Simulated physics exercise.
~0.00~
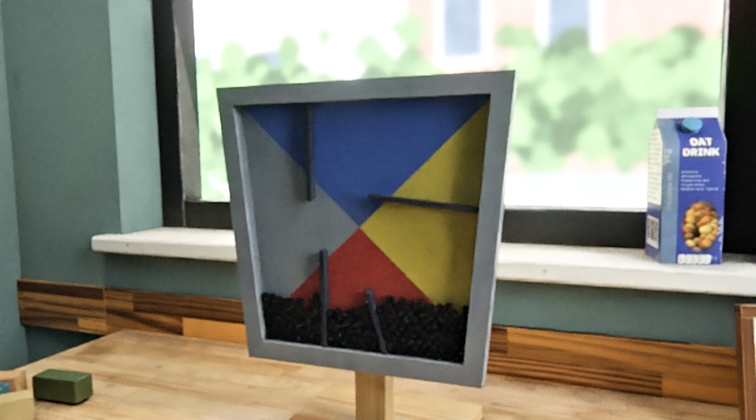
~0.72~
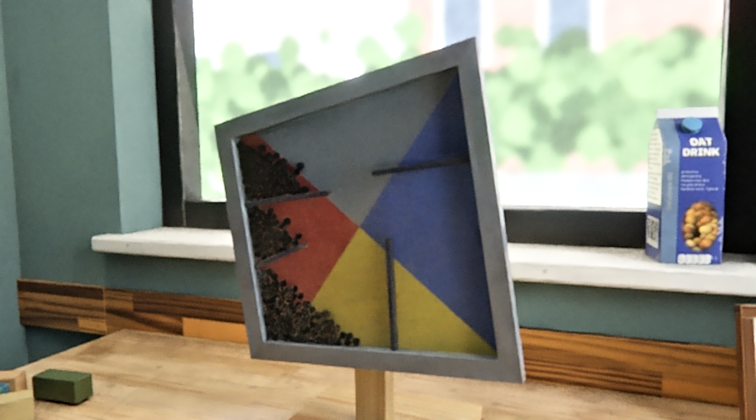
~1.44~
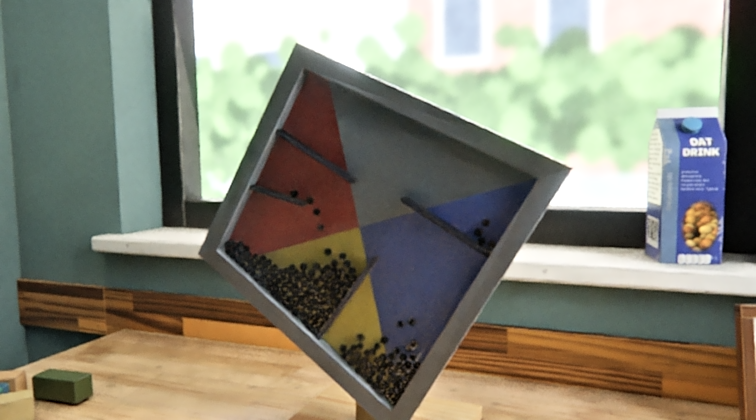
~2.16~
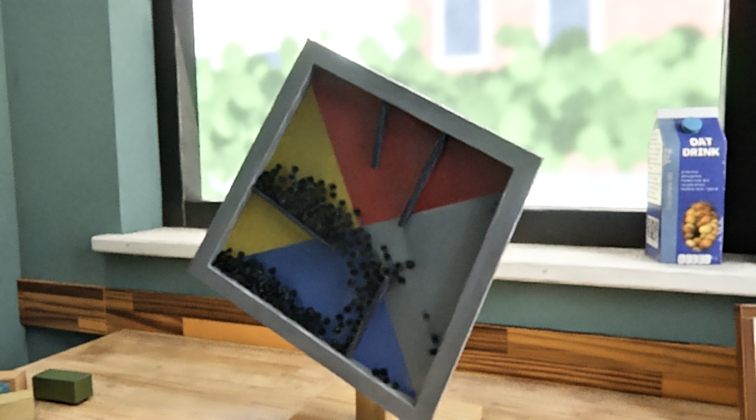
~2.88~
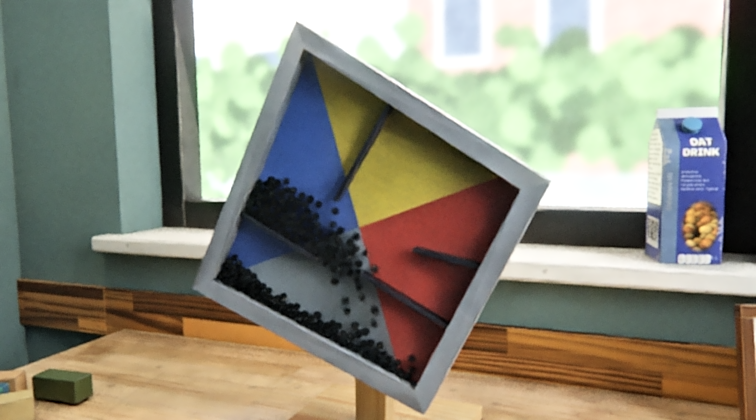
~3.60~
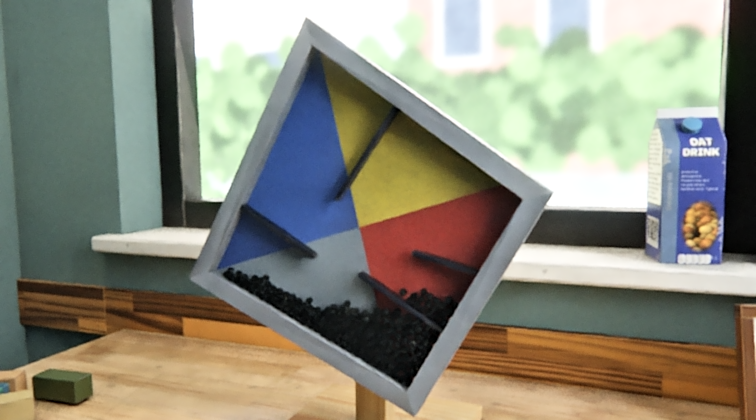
In this clip, a framed box with four coloured wedges and small black beads behind its clear front turns clockwise in stages, the beads sliding and spilling over its inner bars, until it rests tilted with the beads piled along the bottom across grey and red, mostly on grey.
